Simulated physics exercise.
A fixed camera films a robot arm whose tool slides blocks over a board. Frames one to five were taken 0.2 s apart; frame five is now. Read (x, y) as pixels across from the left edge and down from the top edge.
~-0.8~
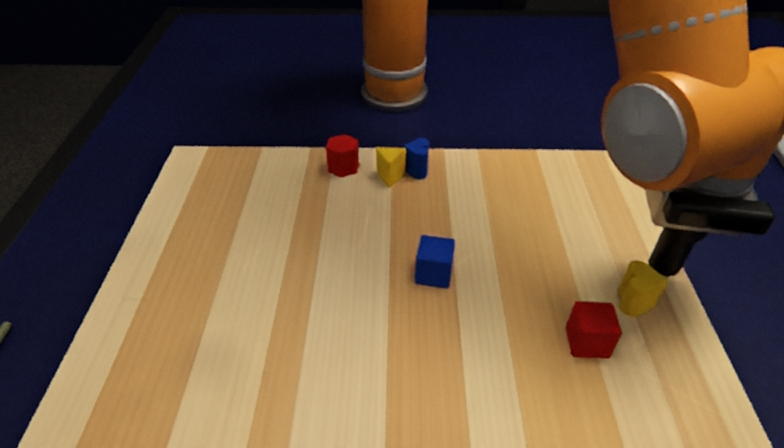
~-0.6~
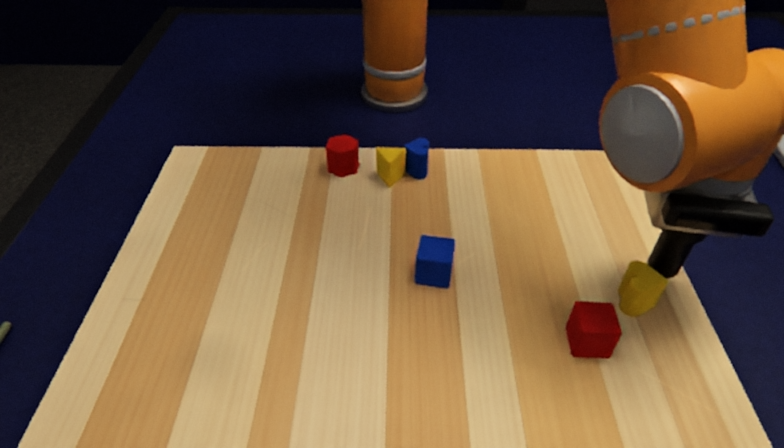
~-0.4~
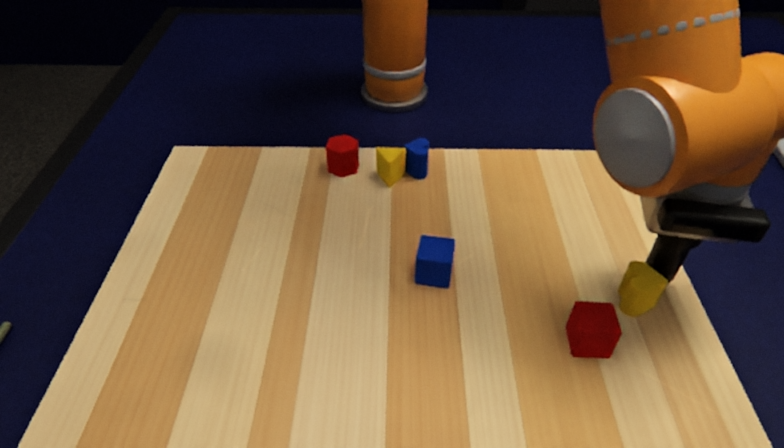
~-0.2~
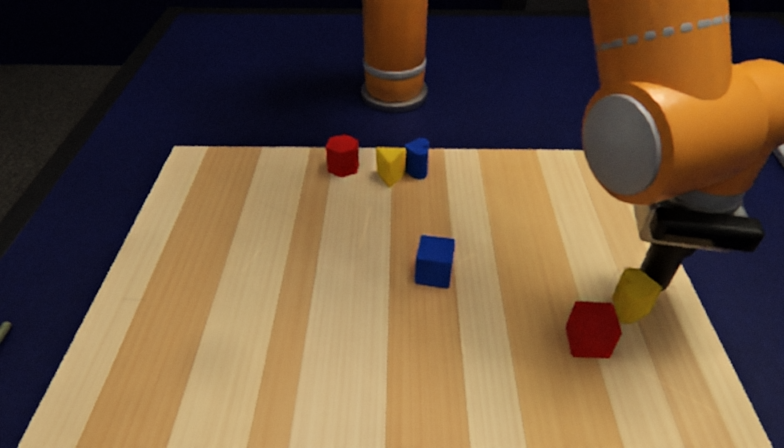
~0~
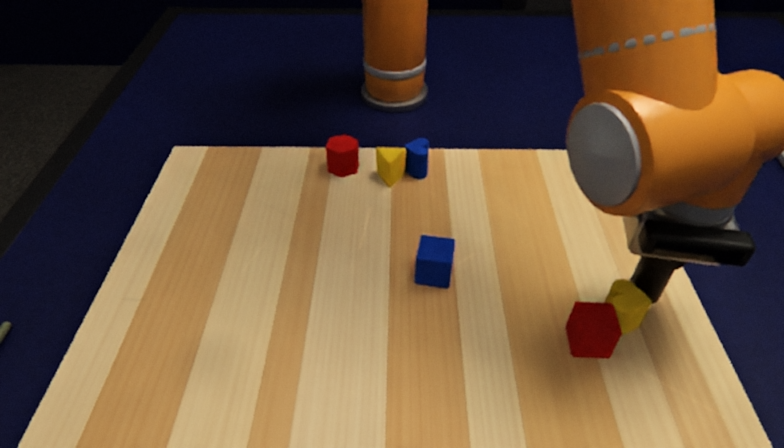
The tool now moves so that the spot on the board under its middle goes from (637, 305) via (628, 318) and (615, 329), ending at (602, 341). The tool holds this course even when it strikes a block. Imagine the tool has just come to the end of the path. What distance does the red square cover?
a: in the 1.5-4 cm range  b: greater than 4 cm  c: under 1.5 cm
b - greater than 4 cm.
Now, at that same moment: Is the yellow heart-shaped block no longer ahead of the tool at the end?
Going by the path, no.
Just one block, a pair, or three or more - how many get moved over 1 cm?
In total, two blocks get moved by over 1 cm.
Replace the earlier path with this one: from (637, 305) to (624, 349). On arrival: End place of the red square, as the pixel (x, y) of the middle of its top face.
Roughly at (575, 324).
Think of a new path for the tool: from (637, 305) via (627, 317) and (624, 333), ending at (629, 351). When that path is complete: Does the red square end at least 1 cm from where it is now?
In short: Yes.
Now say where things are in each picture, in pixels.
The first frame shows tool tip at (663, 267); block tops, red square at (598, 316); yellow heart-shaped block at (646, 276).
The second frame shows tool at (662, 269); blocks unchanged.
The third frame shows tool at (658, 273); blocks unchanged.
The fourth frame shows tool at (652, 282); yellow heart-shaped block at (640, 283).
The fifth frame shows tool at (643, 294); red square at (598, 316); yellow heart-shaped block at (629, 295).
What follows on the original path. Halfway along, tool at (627, 312); red square at (582, 324); yellow heart-shaped block at (617, 318), turned 15° anticlockwise.
At the end, tool at (607, 329); red square at (555, 337); yellow heart-shaped block at (593, 334).
